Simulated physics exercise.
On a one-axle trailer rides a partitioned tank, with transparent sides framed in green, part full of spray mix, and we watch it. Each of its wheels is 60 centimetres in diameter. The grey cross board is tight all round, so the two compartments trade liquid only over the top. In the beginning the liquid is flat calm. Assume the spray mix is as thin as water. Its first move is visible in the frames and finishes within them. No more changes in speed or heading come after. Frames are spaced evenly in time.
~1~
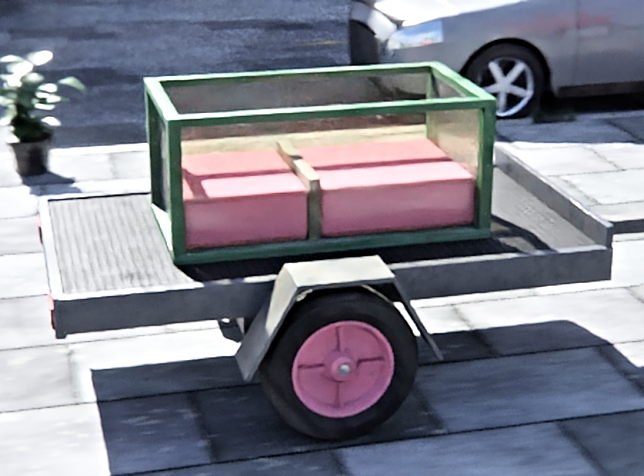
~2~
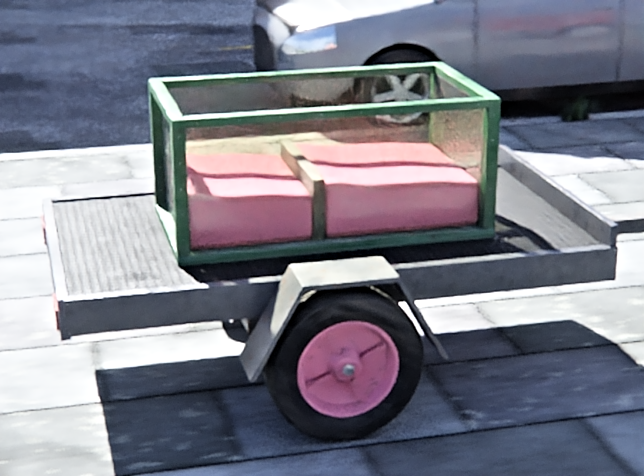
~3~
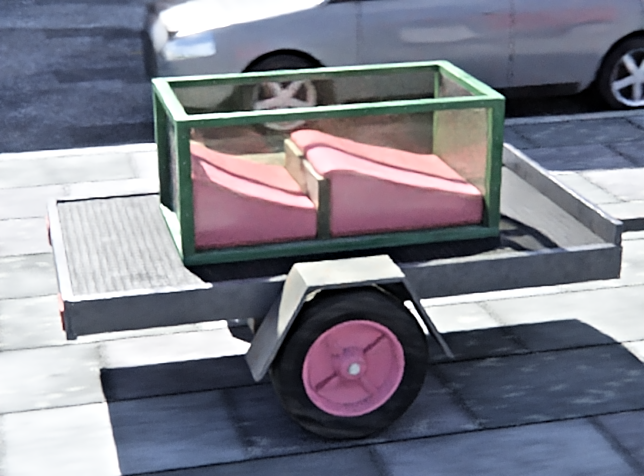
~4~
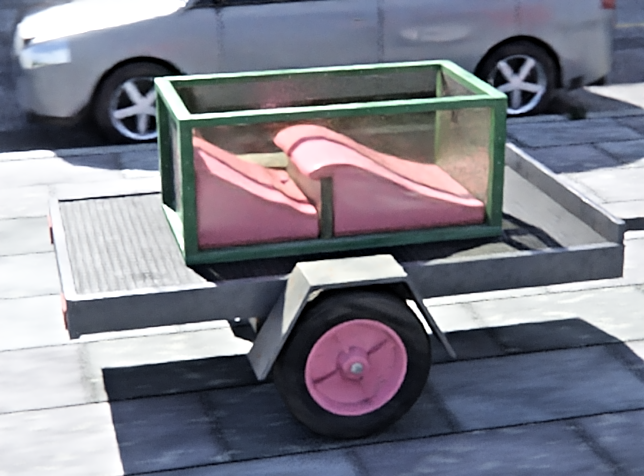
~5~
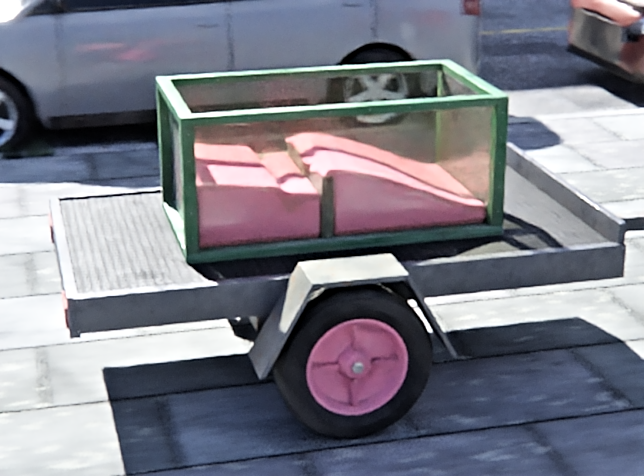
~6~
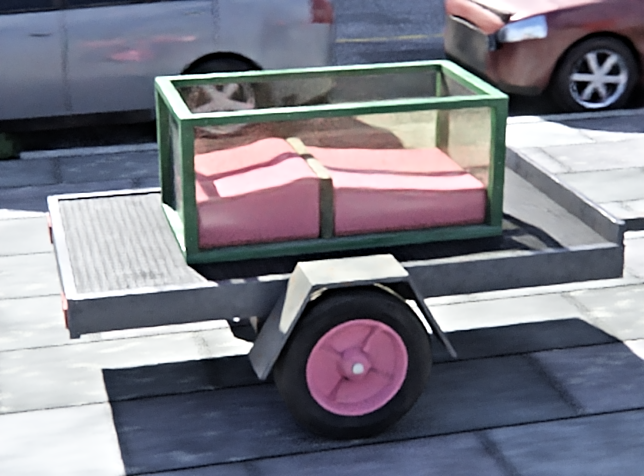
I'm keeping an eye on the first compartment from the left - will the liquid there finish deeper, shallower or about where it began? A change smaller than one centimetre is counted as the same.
It will finish deeper.
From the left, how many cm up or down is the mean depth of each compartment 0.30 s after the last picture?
Mean depth change in cm, from the left: 3 up, then 2 down.
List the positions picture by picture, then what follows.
The first picture shows surface heights from the left, (249, 188), (395, 177); board top at (315, 180); the front is on the right, levels are read along the near wall; a wheel hub at (346, 374).
The second picture shows surface heights from the left, (253, 190), (399, 177).
The third picture shows surface heights from the left, (258, 193), (403, 178).
The fourth picture shows surface heights from the left, (260, 192), (406, 181).
The fifth picture shows surface heights from the left, (261, 176), (407, 179).
The sixth picture shows surface heights from the left, (261, 175), (406, 181); a wheel hub at (360, 372).
Another 0.30 s on from the last picture, the mean depths from the left are 24, 19 cm.
Another 0.80 s on from the last picture, the mean depths from the left are 24, 18 cm.
Another 1.20 s on from the last picture, the mean depths from the left are 24, 18 cm.
Another 2.98 s on from the last picture, the mean depths from the left are 24, 19 cm.
